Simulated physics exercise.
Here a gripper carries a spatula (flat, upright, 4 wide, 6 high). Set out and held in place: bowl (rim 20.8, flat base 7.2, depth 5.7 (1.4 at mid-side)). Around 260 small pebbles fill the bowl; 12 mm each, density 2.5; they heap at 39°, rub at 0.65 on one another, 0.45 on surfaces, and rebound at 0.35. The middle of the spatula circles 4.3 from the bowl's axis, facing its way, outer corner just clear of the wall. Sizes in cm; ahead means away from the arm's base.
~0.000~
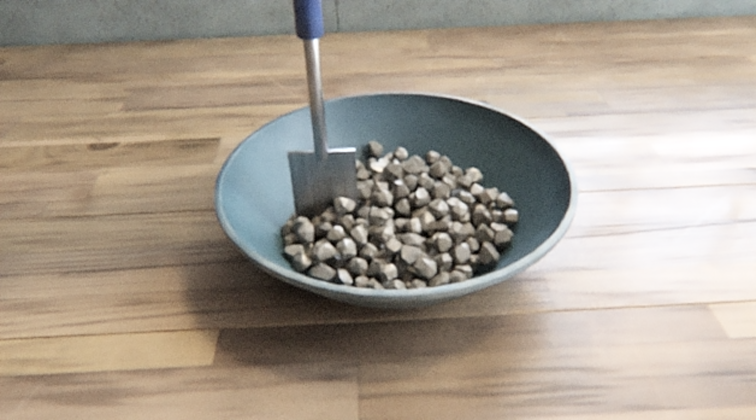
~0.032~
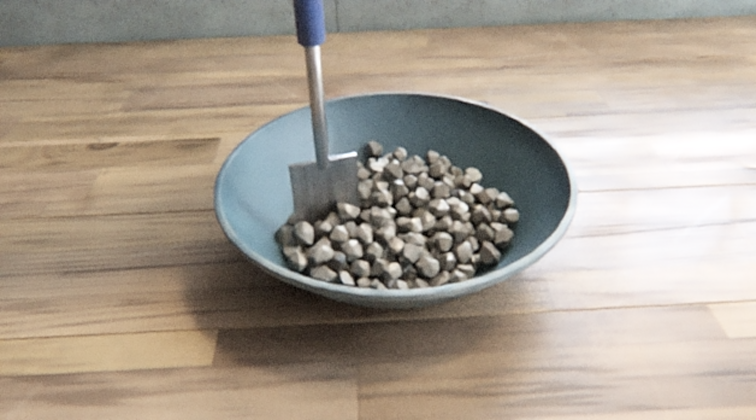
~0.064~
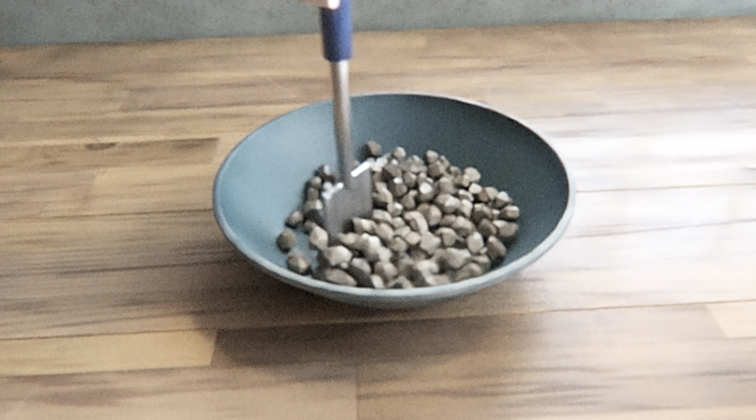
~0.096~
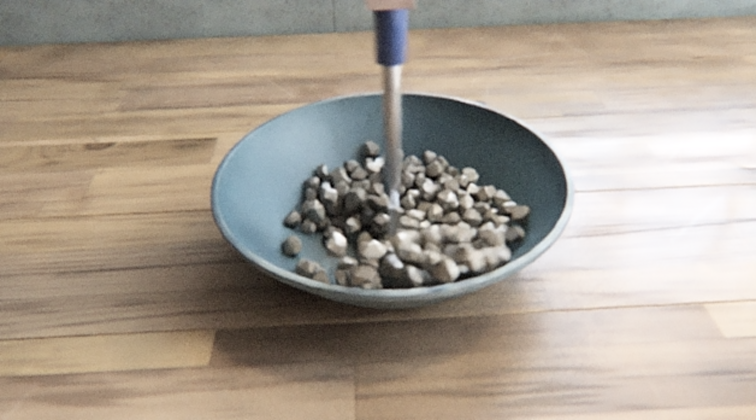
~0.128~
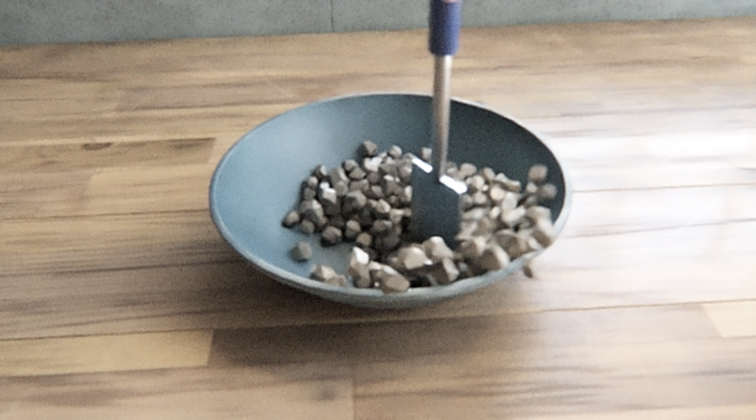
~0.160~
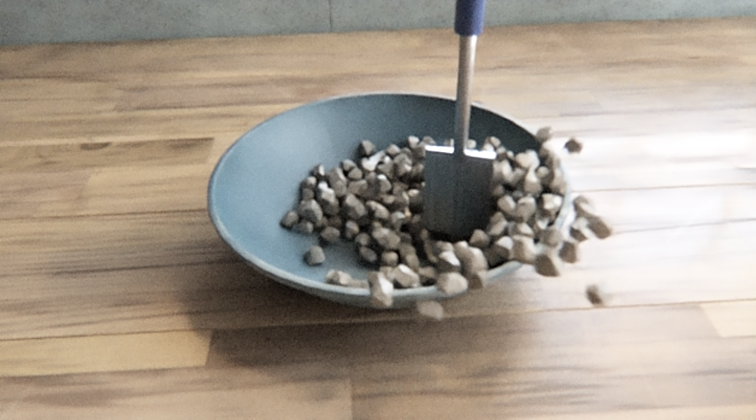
A blue-handled metal spatula stands upright in a wide blue-grey bowl heaped with small brownish-grey pebbles, near the bowl's left side. The bowl sits on a striped wooden surface before a grey wall, seen from slightly above by a still camera. The spatula sweeps through the near part of the heap to the right, turning as it goes, pushing pebbles up and over the right rim.
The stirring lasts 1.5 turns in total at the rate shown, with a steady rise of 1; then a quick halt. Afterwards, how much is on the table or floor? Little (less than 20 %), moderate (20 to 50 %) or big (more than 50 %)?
On the table or floor the share is moderate, 20 to 50 %.
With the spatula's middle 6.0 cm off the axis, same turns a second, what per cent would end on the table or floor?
In that case some 20 per cent.
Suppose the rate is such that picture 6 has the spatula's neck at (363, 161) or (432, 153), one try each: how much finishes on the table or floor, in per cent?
About 5 and 15 per cent.
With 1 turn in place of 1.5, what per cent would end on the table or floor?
It would be near 35 per cent.
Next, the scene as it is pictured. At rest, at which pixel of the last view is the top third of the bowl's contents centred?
Around (451, 214).
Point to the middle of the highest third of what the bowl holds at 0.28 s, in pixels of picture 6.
At about (340, 122).
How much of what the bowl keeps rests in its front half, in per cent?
Roughly 50 per cent.
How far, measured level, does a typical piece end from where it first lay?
About 10 cm.
After 0.28 s, 304° round, highest piece 10 above the table; 207 in the bowl, 16 on the table or floor, 34 in flight or on the tool.
After 0.41 s, 86° round, highest piece 8 above the table; 179 in the bowl, 63 on the table or floor, 15 in flight or on the tool.
After 0.67 s, 180° round, highest piece 7 above the table; 174 in the bowl, 83 on the table or floor.
After 1.37 s, 180° round, highest piece 7 above the table; 174 in the bowl, 83 on the table or floor.
At rest, 174 in the bowl, 83 on the table or floor. That is 32 % on the table or floor.
